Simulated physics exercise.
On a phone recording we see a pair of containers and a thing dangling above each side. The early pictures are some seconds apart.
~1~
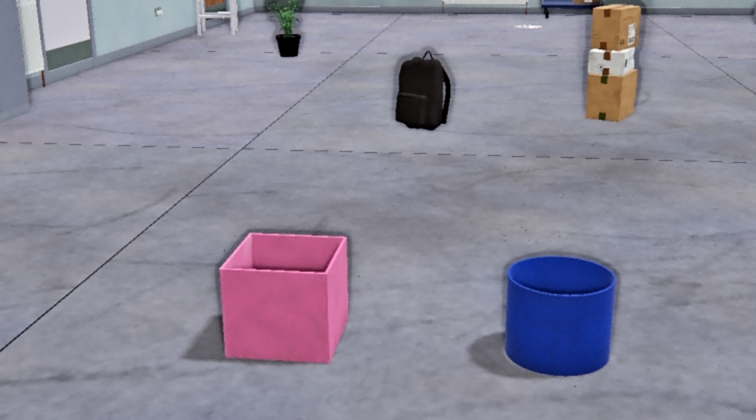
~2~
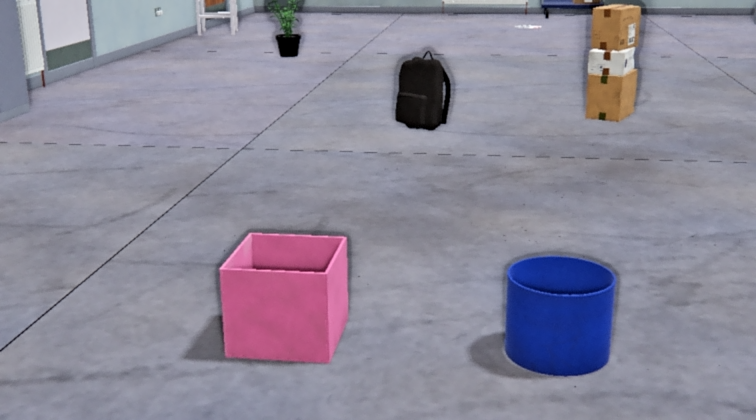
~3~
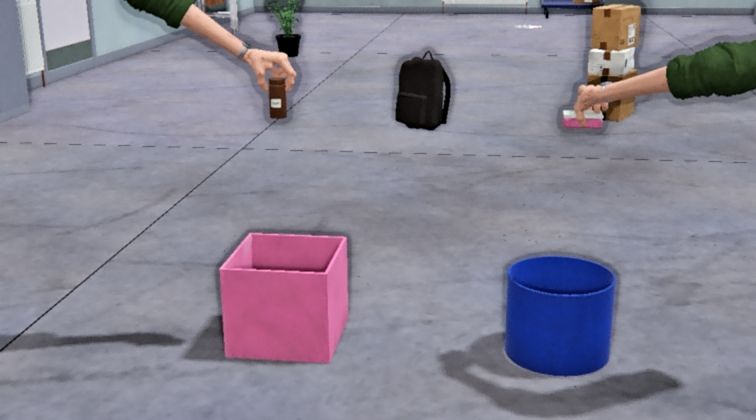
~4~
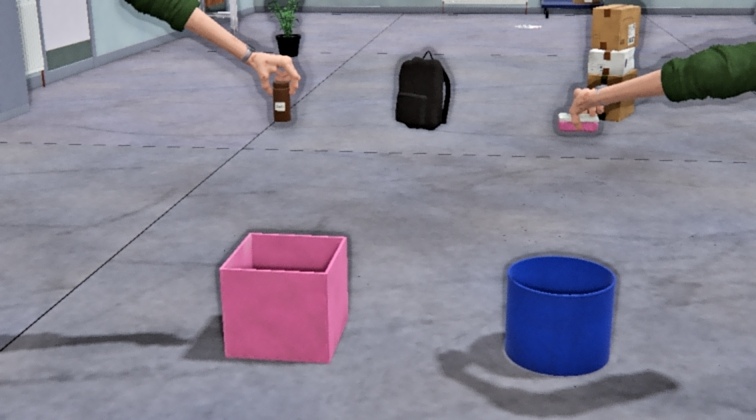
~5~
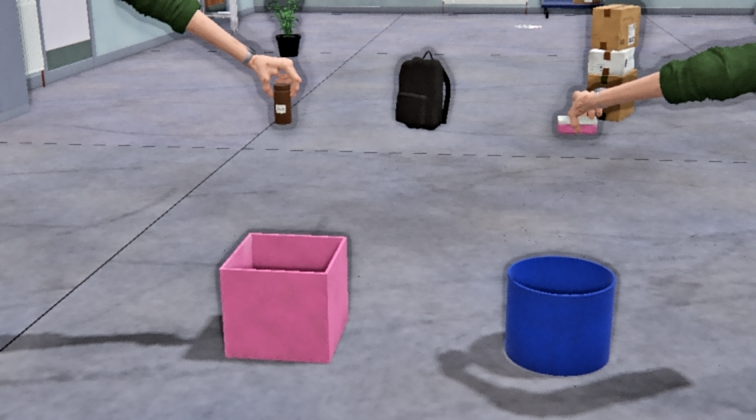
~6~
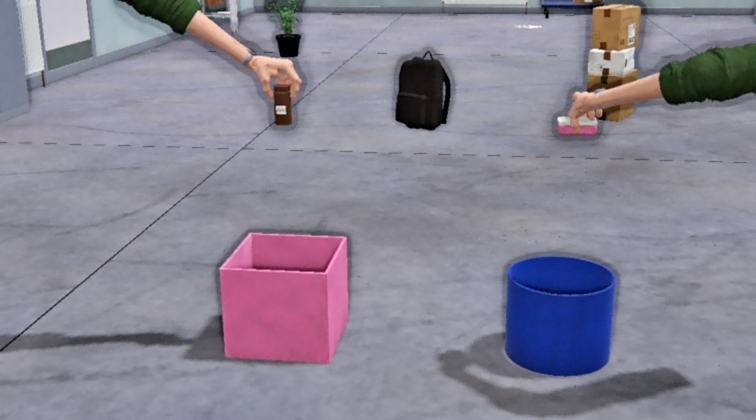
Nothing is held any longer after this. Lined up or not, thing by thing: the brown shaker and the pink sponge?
Brown shaker - lined up; pink sponge - lined up.
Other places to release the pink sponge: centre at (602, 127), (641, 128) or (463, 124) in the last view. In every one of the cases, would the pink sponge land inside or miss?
The pink sponge drops into the container; ends up outside; is not caught.
Then, 0.24 s past the last view, brown shaker in the air near (285, 172); pink sponge in the air near (573, 196).
Finally, the brown shaker drops into the container, near (291, 318); the pink sponge drops into the container, near (564, 344).
